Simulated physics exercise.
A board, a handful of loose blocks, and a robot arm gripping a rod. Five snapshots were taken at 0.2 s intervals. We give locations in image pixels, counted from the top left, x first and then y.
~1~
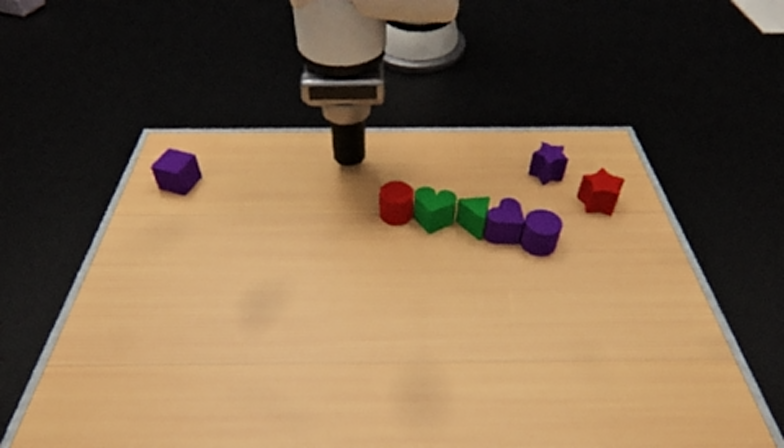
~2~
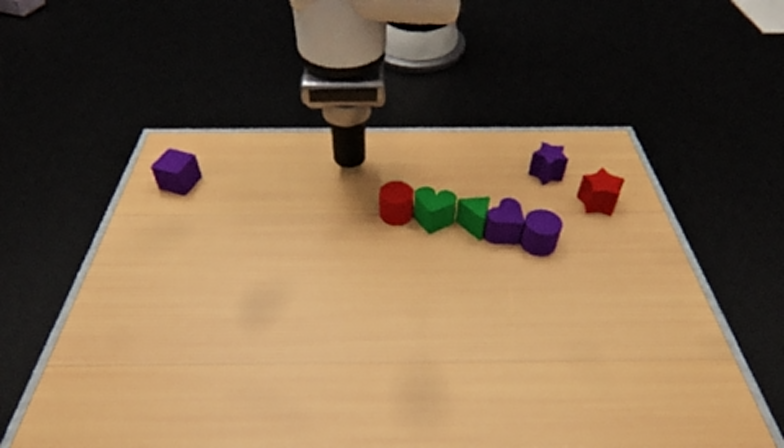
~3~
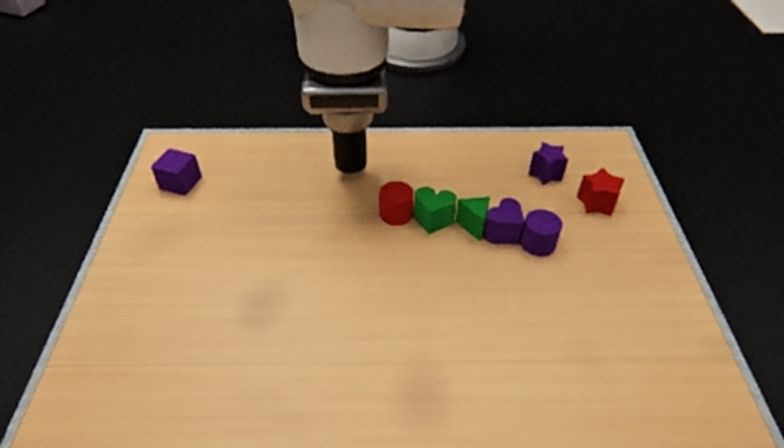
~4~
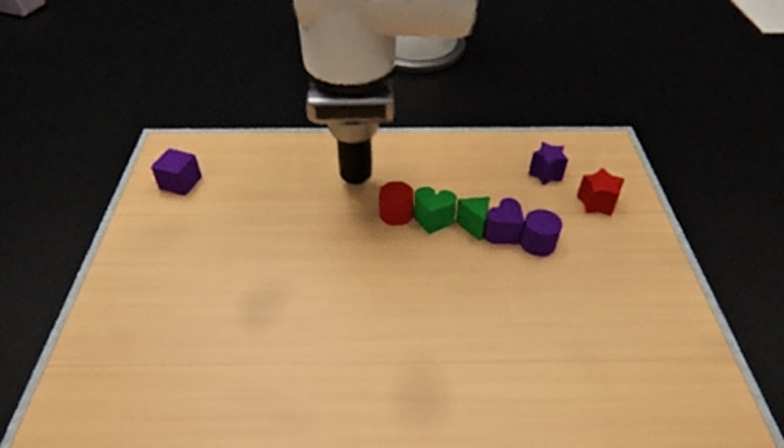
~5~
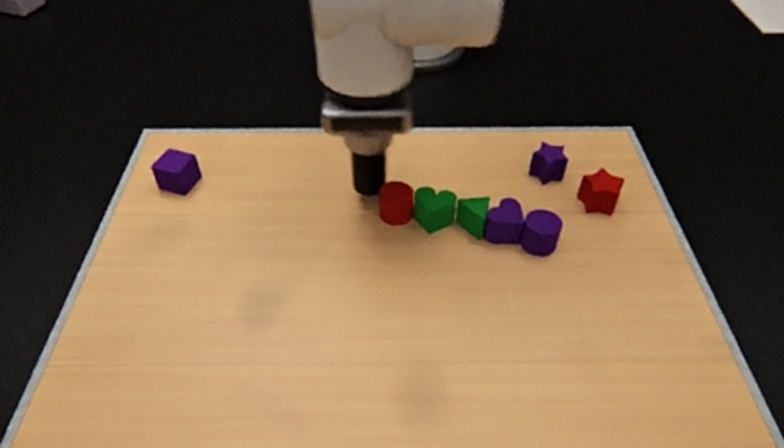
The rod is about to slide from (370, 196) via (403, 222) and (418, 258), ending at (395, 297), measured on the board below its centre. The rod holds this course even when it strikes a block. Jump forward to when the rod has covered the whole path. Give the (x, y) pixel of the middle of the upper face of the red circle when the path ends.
By then it is at (450, 262).
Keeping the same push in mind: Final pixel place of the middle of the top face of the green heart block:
It ends at (459, 208).
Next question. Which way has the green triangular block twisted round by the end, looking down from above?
From above, it looks like the green triangular block goes clockwise.
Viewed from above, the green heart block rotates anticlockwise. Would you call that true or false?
The statement is true.
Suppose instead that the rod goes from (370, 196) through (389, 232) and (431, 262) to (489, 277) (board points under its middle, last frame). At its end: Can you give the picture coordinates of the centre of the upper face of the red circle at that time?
For the centre of its top, I'd go with (503, 229).
The first path, step by step. One third of the way, rod at (404, 212); red circle at (425, 222); green heart block at (459, 208), turned 80° anticlockwise; green triangular block at (484, 202), turned 25° clockwise.
Two thirds of the way, rod at (418, 249); red circle at (449, 257); green heart block at (459, 208), turned 80° anticlockwise; green triangular block at (484, 202), turned 20° clockwise.
At the end, rod at (395, 287); red circle at (450, 262); green heart block at (459, 208), turned 80° anticlockwise; green triangular block at (484, 202), turned 20° clockwise; purple heart block unmoved; purple circle unmoved.
